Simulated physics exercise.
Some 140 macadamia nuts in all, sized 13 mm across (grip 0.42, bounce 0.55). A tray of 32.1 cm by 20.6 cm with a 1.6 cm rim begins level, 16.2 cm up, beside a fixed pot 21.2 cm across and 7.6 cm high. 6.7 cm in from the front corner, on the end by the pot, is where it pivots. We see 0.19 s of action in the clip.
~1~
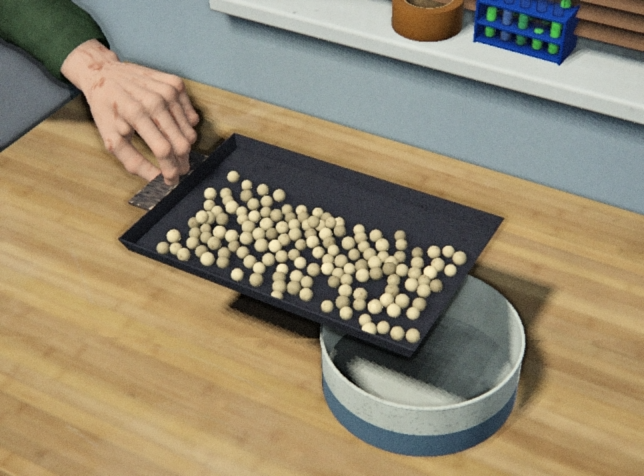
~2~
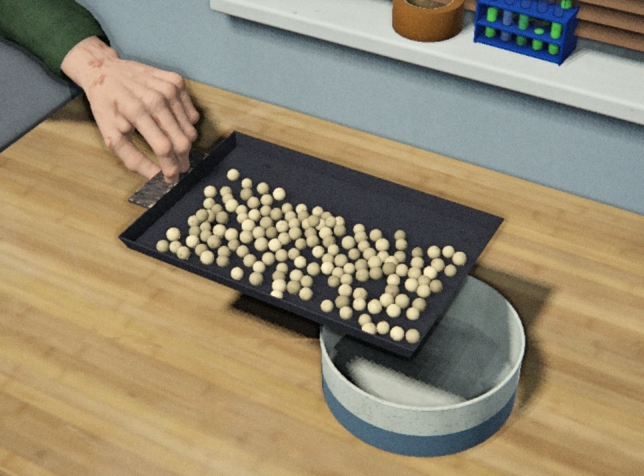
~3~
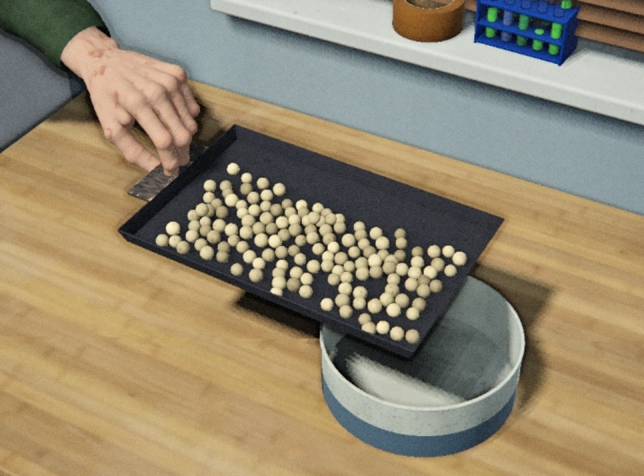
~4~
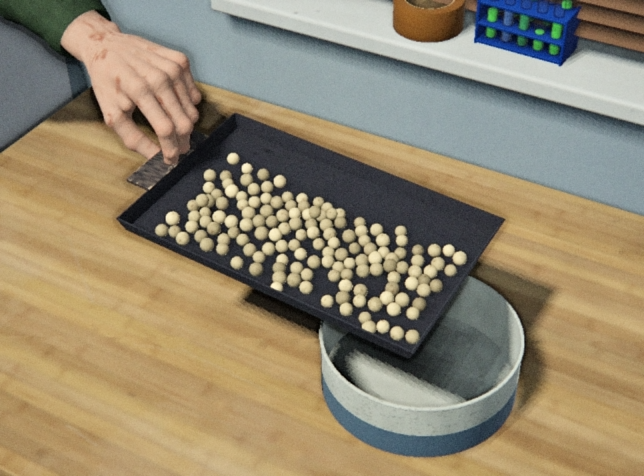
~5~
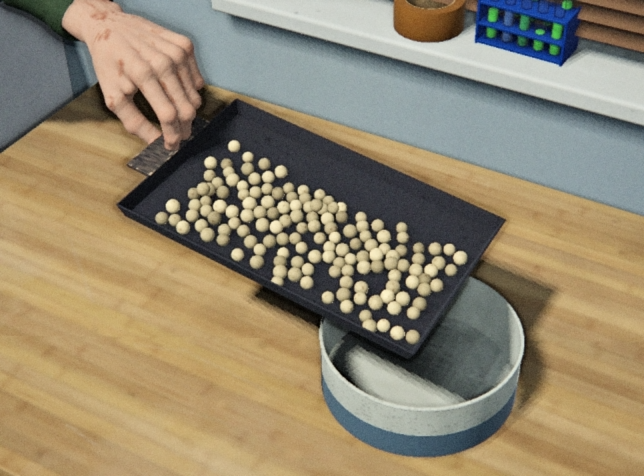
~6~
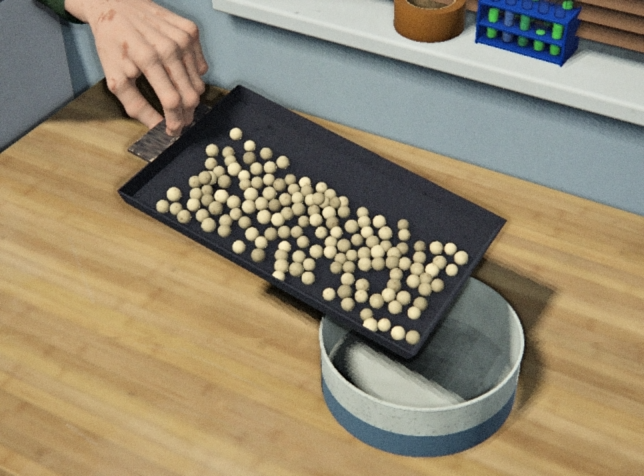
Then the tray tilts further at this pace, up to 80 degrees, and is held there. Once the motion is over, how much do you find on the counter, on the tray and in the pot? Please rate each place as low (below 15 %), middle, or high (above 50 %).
Counter: High, tray: Low, pot: Middle.
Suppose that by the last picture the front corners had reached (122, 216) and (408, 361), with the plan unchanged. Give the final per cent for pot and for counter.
Split: Pot = 5, counter = 95.
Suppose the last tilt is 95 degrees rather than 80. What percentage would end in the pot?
In that case, near 40 percent.
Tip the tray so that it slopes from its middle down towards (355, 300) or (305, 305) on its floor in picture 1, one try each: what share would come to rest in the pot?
About 5 per cent on the first try and 10 per cent on the second.
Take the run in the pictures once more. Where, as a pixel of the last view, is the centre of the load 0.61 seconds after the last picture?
Load centre, approx.: (463, 299) px.
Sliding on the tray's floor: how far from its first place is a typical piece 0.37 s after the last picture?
8 cm.
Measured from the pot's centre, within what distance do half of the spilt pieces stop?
About 22 centimetres.
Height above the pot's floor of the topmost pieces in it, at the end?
Roughly 1.5 cm.
Then, 0.37 s after the last picture, tilt 45 degrees; the tray holds 100 %, the pot 0 %.
Then, 0.61 s after the last picture, tilt 67 degrees; the tray holds 65 %, the pot 5 %.
Then, 0.96 s after the last picture, tilt 80 degrees; the tray holds 10 %, the pot 30 %.
In the end, counter 60 %, tray 0 %, pot 40 %.
